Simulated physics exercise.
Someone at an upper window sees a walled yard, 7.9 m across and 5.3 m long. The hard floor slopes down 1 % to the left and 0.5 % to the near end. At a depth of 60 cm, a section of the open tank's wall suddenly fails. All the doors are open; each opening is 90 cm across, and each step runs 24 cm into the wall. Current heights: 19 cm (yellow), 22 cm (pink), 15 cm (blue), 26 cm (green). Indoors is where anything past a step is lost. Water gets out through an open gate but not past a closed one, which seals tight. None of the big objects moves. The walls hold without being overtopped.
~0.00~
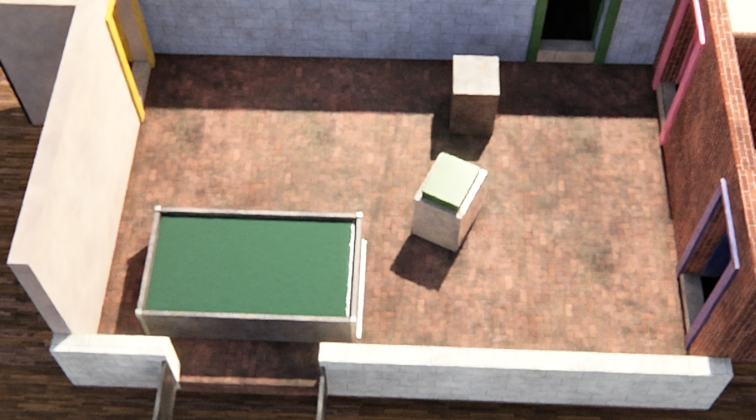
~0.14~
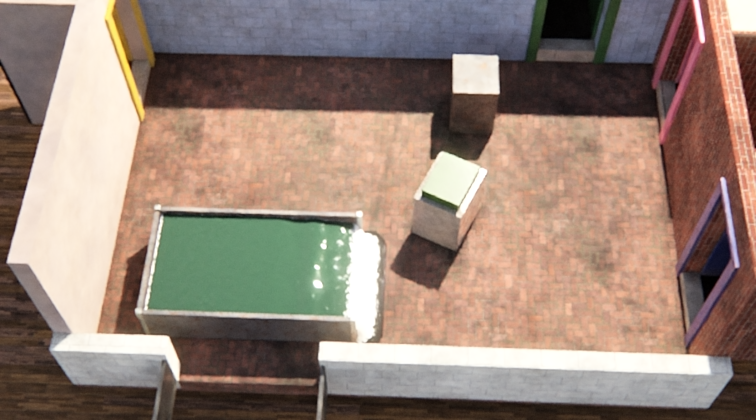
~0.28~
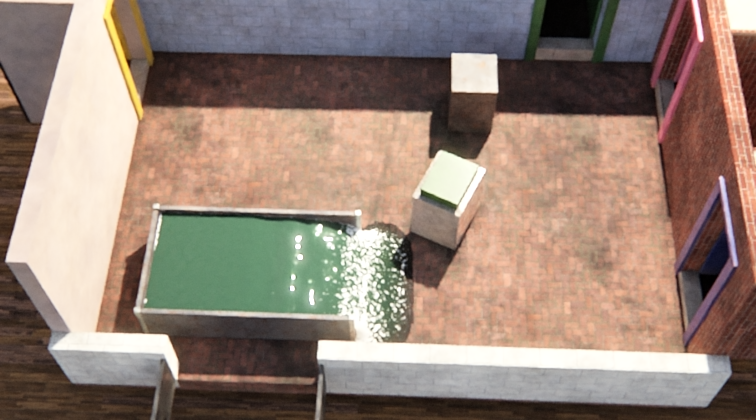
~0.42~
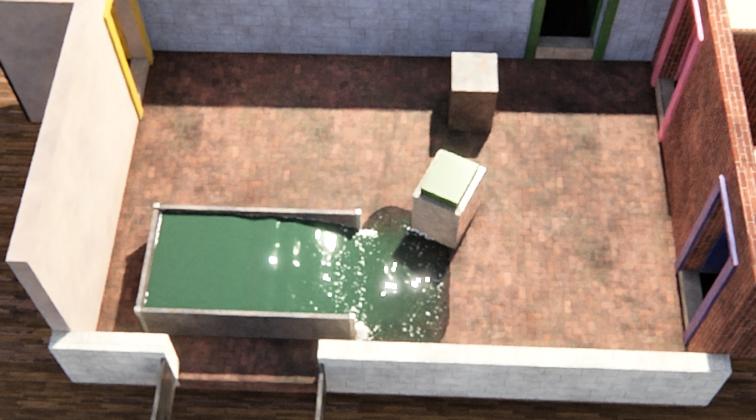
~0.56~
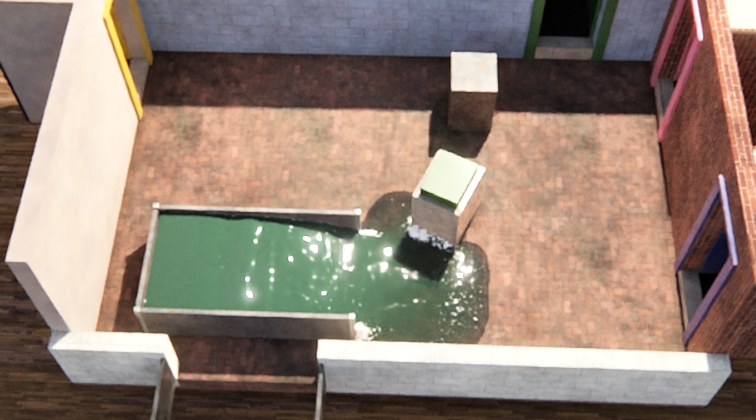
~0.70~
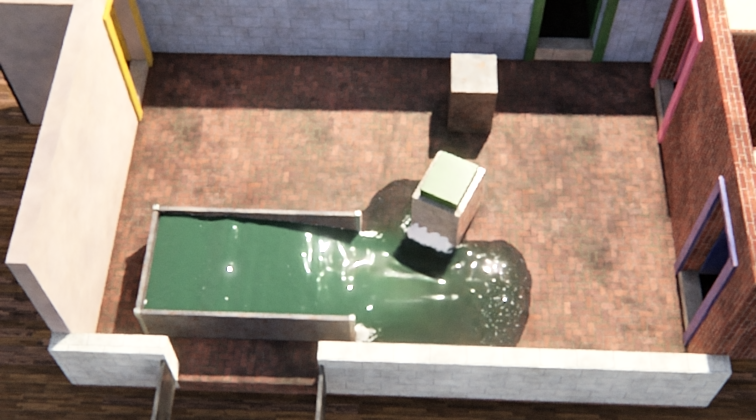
A large open tank of green water in a walled yard gave way at its right end, and the water poured out, spread across the brick floor to the right and washed around a pale block.
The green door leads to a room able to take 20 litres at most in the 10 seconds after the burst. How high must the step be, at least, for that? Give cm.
About 12.5 cm.
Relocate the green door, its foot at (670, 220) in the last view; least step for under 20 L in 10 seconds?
About 11.0 cm.
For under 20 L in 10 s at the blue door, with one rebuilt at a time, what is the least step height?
For the blue door, about 24 cm.
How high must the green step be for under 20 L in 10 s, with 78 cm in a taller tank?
About 17 cm.
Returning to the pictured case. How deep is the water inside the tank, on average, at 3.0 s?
Roughly 20 cm.
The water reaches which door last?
Final door: Yellow.
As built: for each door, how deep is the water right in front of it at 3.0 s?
At the yellow door the depth is 0 cm, at pink 1 cm, at blue 29 cm and at green 0 cm.
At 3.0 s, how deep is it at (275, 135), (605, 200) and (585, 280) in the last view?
Roughly 0, 2 and 5 cm, in turn.
After 1.4 s water covers 25 % of the floor, deepest (30 cm) near (420, 239); it has not reached the green door.
After 3.0 s water covers 45 % of the floor, deepest (36 cm) near (653, 378); it has not reached the green door.
After 10.0 s water covers 95 % of the floor, deepest (13 cm) near (158, 210); 8 cm at the green door, 0 litres in over its 26 cm step.
At the green door as built, the water arrived by 4.5 s and peaked near 18 cm at 5.0 s.
Run again over the same 10 s with other heights there, 38 litres in over 10.5 cm, 7 litres over 14.5 cm. The limit of 20 litres is kept from about 12.5 cm up.
